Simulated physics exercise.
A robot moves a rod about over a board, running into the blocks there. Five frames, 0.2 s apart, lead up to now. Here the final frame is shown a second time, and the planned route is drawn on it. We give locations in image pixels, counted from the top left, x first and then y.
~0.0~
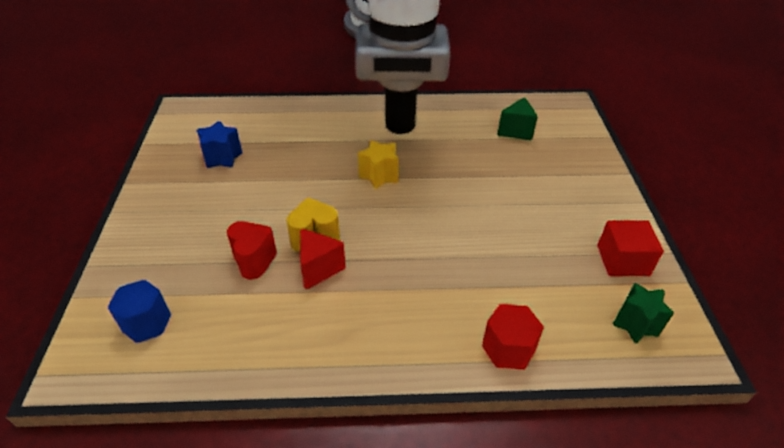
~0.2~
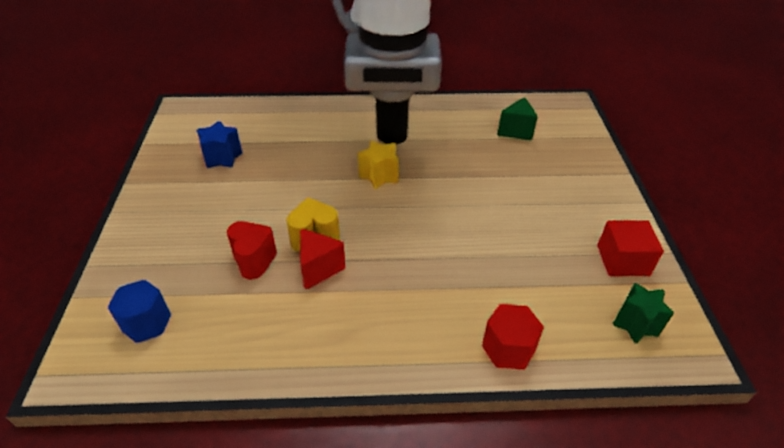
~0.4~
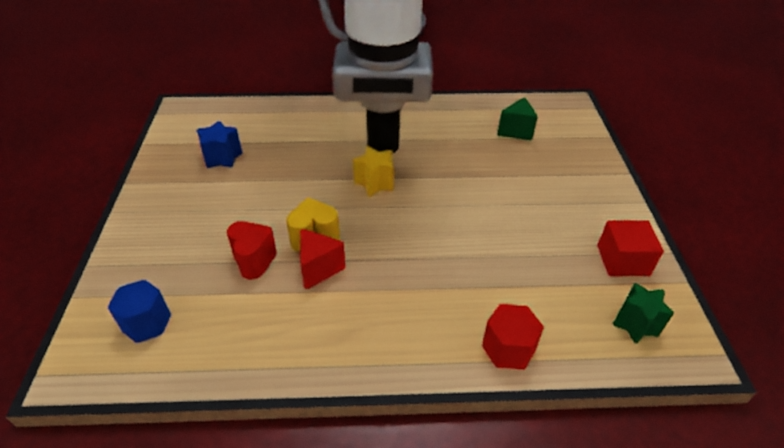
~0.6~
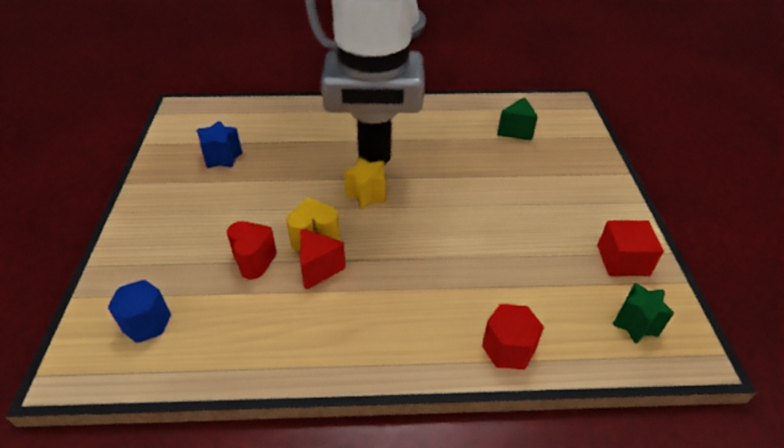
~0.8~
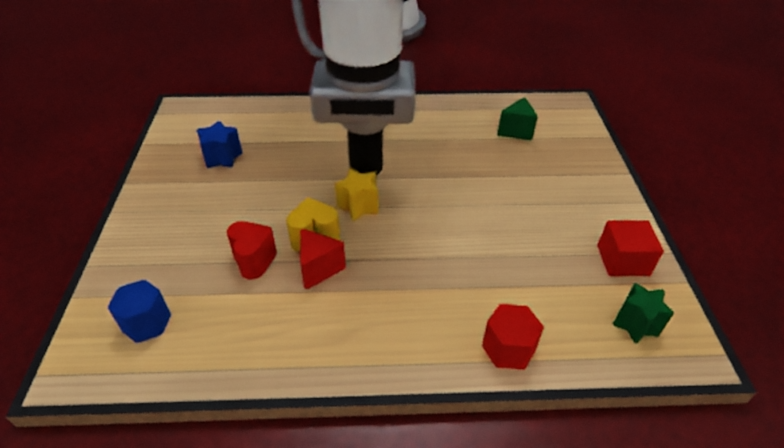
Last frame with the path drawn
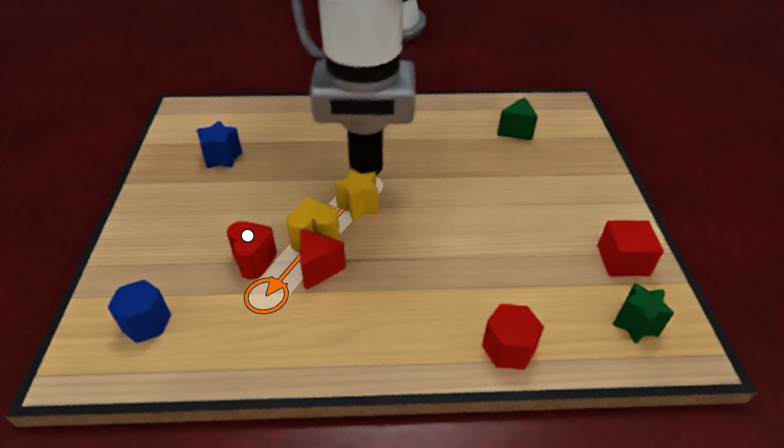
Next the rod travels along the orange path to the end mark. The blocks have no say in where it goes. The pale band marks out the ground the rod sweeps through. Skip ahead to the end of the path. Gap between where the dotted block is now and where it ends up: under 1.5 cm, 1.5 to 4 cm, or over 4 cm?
Distance: Below 1.5 cm.
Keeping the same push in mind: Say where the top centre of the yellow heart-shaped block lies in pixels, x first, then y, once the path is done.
It ends at (222, 302).
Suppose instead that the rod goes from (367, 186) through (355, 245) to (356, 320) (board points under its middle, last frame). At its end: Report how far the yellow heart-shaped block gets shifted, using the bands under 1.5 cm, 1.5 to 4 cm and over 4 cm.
My estimate: In the 1.5 to 4 cm range.
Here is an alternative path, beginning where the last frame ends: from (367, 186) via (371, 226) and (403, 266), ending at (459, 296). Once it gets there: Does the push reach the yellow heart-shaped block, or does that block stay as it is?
It gets displaced.
Drawn move, from (367, 186) directly to (266, 295); the dot is on the red heart-shaped block.
On the path given first. One third of the way, rod (333, 199); red heart-shaped block (242, 237); yellow heart-shaped block (290, 232); red triangular piece (312, 255), turned 35° anticlockwise; yellow star (329, 216).
Two thirds of the way, rod (300, 235); red heart-shaped block (238, 237); yellow heart-shaped block (252, 273), turned 20° clockwise; red triangular piece (310, 283), turned 60° anticlockwise; yellow star (296, 256), turned 15° anticlockwise.
At the end, rod (262, 277); red heart-shaped block (238, 237); yellow heart-shaped block (222, 302), turned 60° clockwise; red triangular piece (316, 305), turned 95° anticlockwise; yellow star (278, 297), turned 45° anticlockwise.
